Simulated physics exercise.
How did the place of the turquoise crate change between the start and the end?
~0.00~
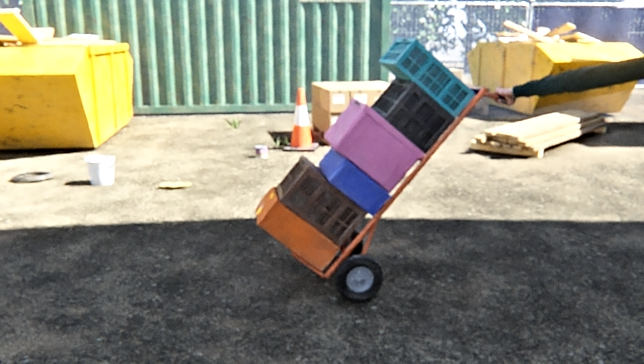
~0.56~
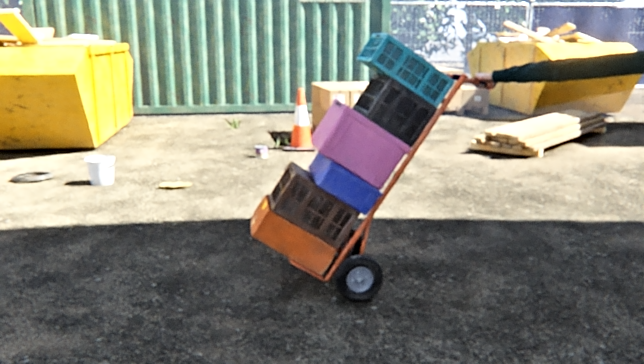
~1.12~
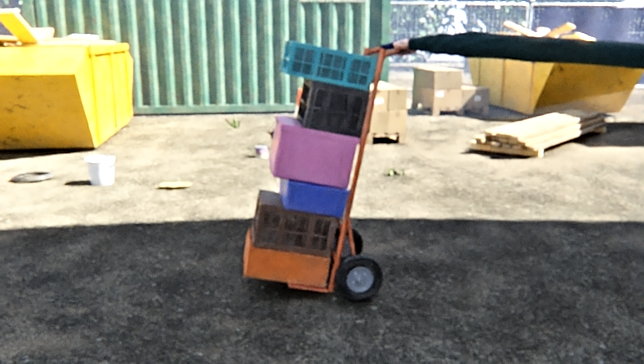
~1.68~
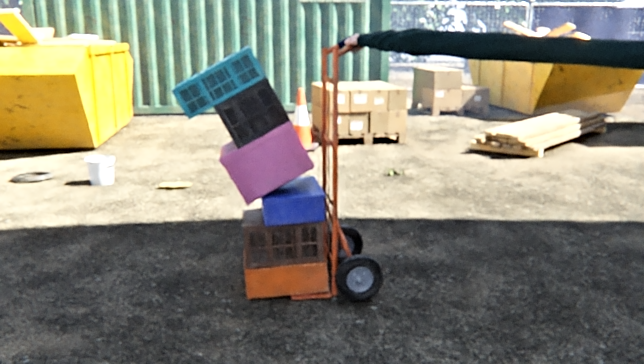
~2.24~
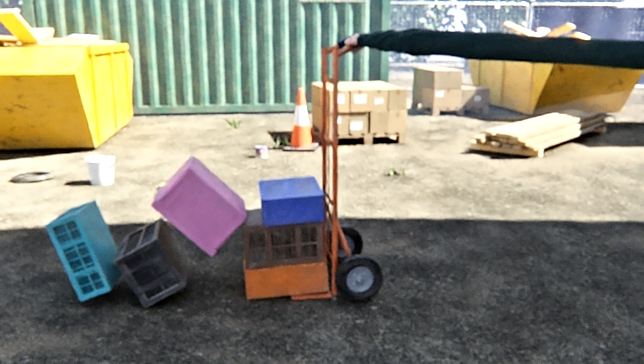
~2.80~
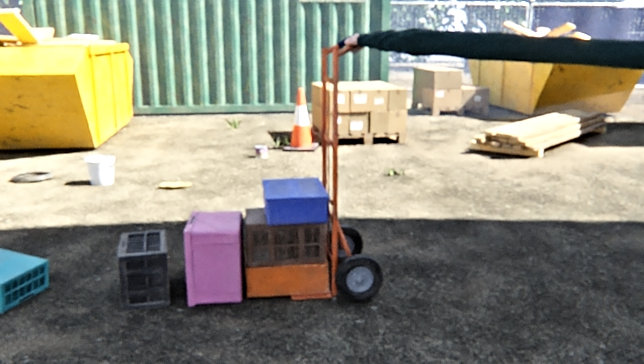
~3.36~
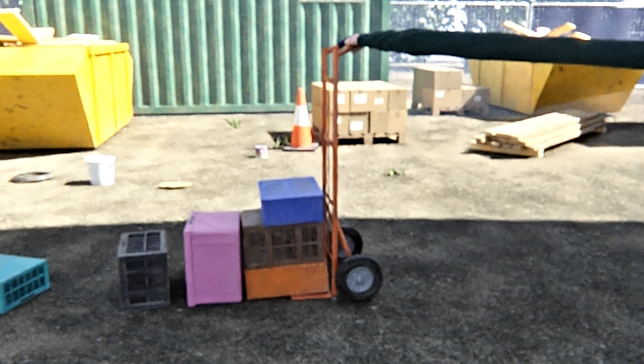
At the start it sat at the top of the stack on the tilted hand truck. At the end it lay on the ground at the far left, apart from the truck.
